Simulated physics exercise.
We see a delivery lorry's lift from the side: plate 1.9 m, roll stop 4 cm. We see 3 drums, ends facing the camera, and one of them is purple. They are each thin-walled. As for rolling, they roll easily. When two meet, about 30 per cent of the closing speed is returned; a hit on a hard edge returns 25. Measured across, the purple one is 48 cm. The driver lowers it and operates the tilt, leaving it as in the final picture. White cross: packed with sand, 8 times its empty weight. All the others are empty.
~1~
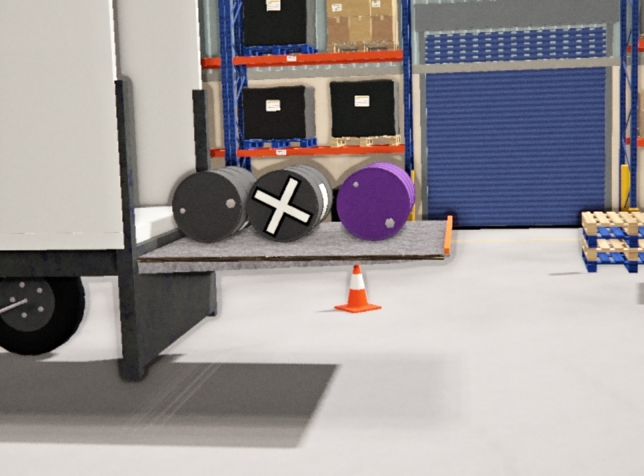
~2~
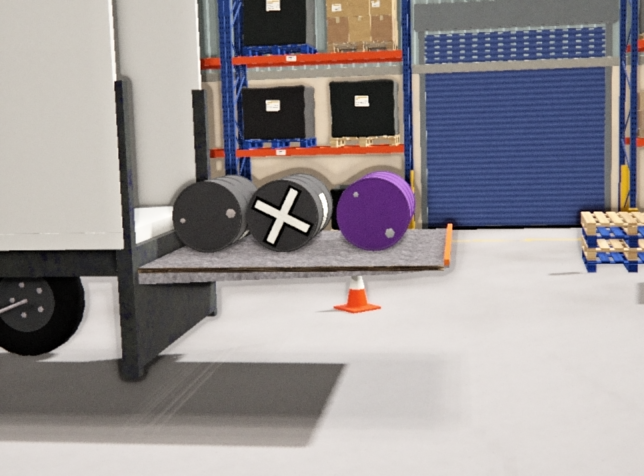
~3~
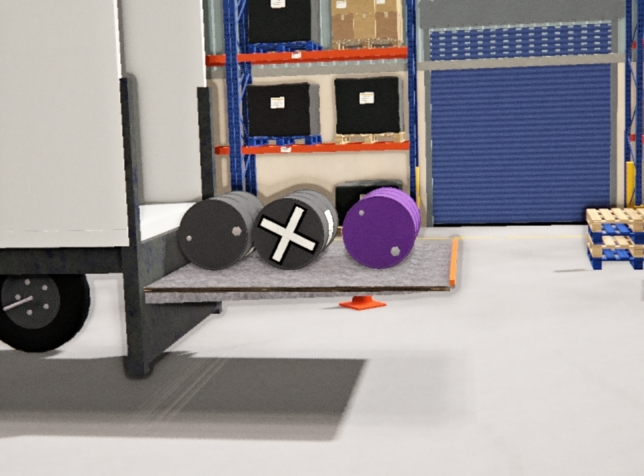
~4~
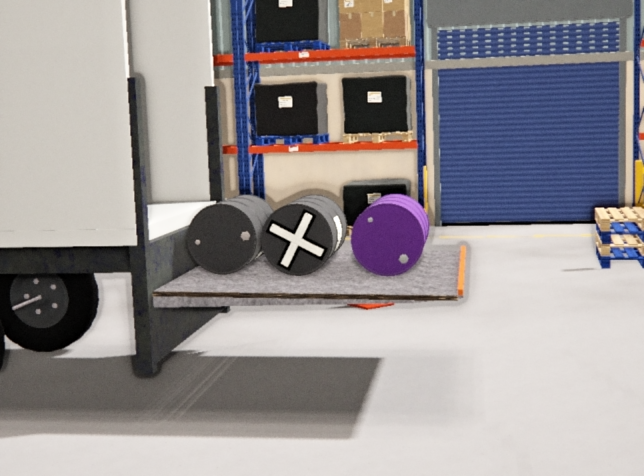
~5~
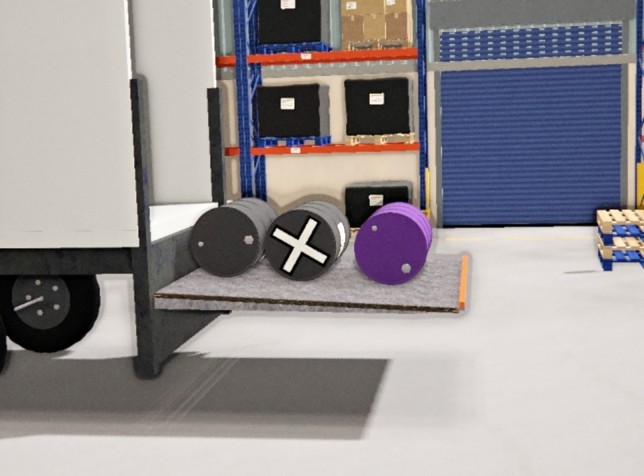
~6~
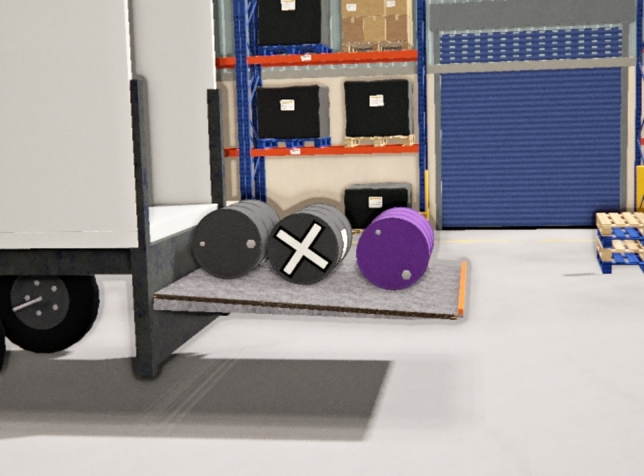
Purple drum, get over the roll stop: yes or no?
Yes.
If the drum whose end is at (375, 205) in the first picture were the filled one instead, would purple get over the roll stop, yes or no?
Result: Purple - no, it would not.
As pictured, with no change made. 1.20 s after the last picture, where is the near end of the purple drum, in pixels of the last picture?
That would be about (440, 257) in pixels.
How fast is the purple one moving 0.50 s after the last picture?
Reading: Roughly 0.2 m/s.
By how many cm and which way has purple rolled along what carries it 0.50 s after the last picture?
By then purple sits 10 right of where it began.
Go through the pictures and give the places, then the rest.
The first frame shows purple (373, 205); plate level; stop at (447, 251); white cross at (282, 206).
The second frame shows purple (373, 215); plate level.
The third frame shows purple (378, 233); plate level.
The fourth frame shows purple (387, 240); plate tilted 1°; stop at (460, 292).
The fifth frame shows purple (390, 249); plate tilted 3°.
The sixth frame shows purple (392, 255); plate tilted 4°; stop at (461, 312).
Then, 0.50 s past the sixth picture, purple is on the plate, 35 cm from the stop, rolling right; 0 gone from the plate.
Then, 1.20 s past the sixth picture, purple is on the plate, 15 cm from the stop, rolling right; 0 gone from the plate.
Then, 1.90 s past the sixth picture, purple is over the stop and falling; 1 gone from the plate.
Finally (6.10 s after the last picture), purple is off the lift, on the ground; 1 gone from the plate.
